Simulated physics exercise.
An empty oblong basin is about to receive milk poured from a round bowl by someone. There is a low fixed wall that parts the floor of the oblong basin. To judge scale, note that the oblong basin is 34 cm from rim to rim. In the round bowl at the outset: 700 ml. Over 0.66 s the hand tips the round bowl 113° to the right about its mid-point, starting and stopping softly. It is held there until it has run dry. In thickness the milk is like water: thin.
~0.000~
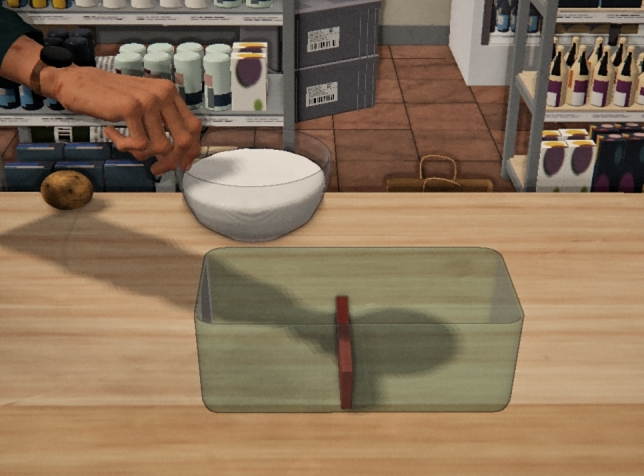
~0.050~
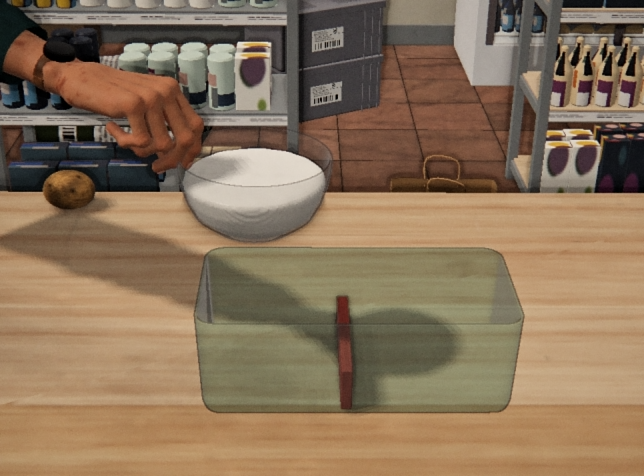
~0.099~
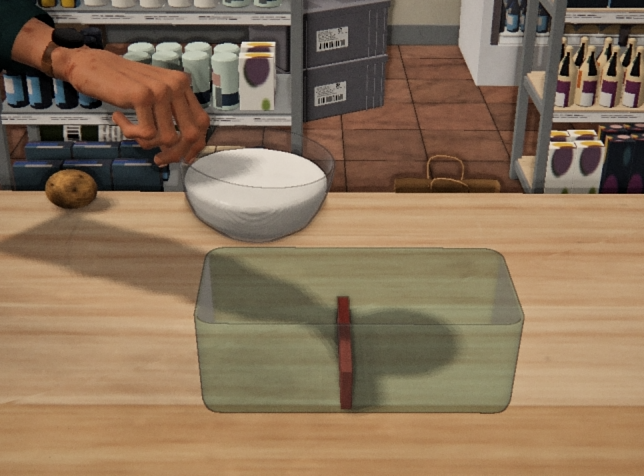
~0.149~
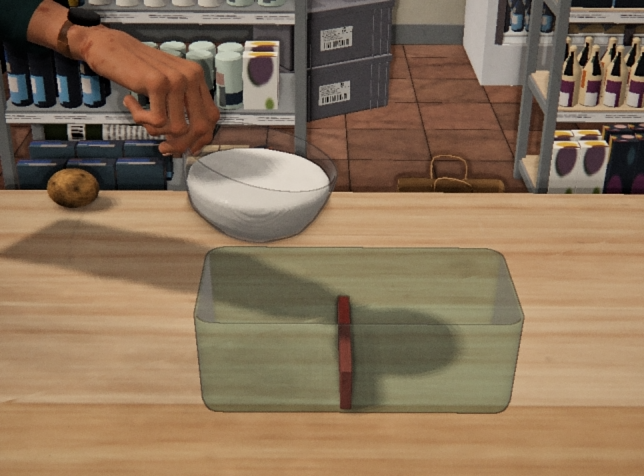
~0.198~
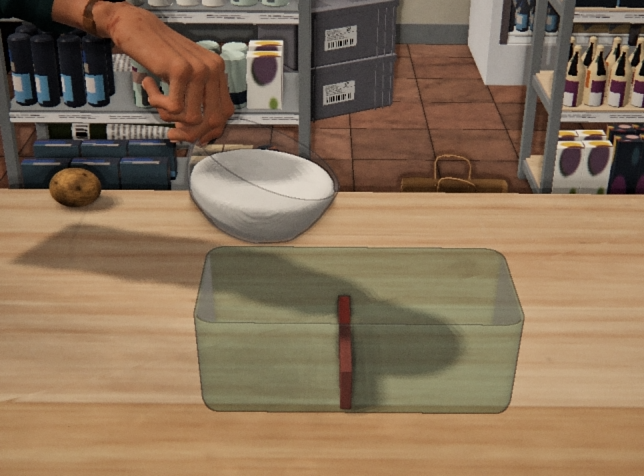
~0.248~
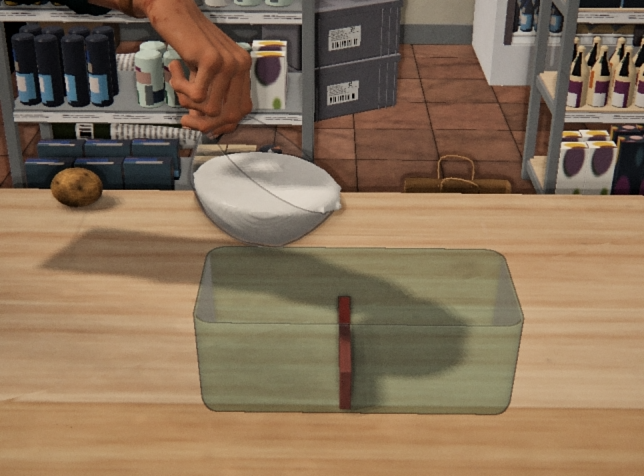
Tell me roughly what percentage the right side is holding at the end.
At the end it holds about 65 per cent.
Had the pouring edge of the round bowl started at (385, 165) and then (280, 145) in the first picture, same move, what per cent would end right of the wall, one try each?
Some 90 and 20 per cent, in that order.
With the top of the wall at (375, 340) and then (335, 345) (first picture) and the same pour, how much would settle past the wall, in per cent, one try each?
30 in a hundred, followed by 70 in a hundred.
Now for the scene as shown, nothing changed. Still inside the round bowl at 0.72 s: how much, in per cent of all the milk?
About 0 % is still there.
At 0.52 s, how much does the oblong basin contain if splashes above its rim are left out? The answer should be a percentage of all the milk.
Around 62%.
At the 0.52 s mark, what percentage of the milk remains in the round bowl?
I'd put it near 14 percent.
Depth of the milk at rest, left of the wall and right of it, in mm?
Once settled, the left stands around 10 mm and the right around 18 mm.
By 0.52 s the tilt is 101° and 14 per cent is still to pour, 9 is left of the wall and 52 right of it.
By 0.72 s the tilt is 113° and 0 per cent is still to pour, 32 is left of the wall and 65 right of it.
By 0.93 s the tilt is 113° and 0 per cent is still to pour, 34 is left of the wall and 65 right of it.
By 1.16 s the tilt is 113° and 0 per cent is still to pour, 34 is left of the wall and 65 right of it.
At rest 34 per cent lies left of the wall, 65 right of it and 1 outside.
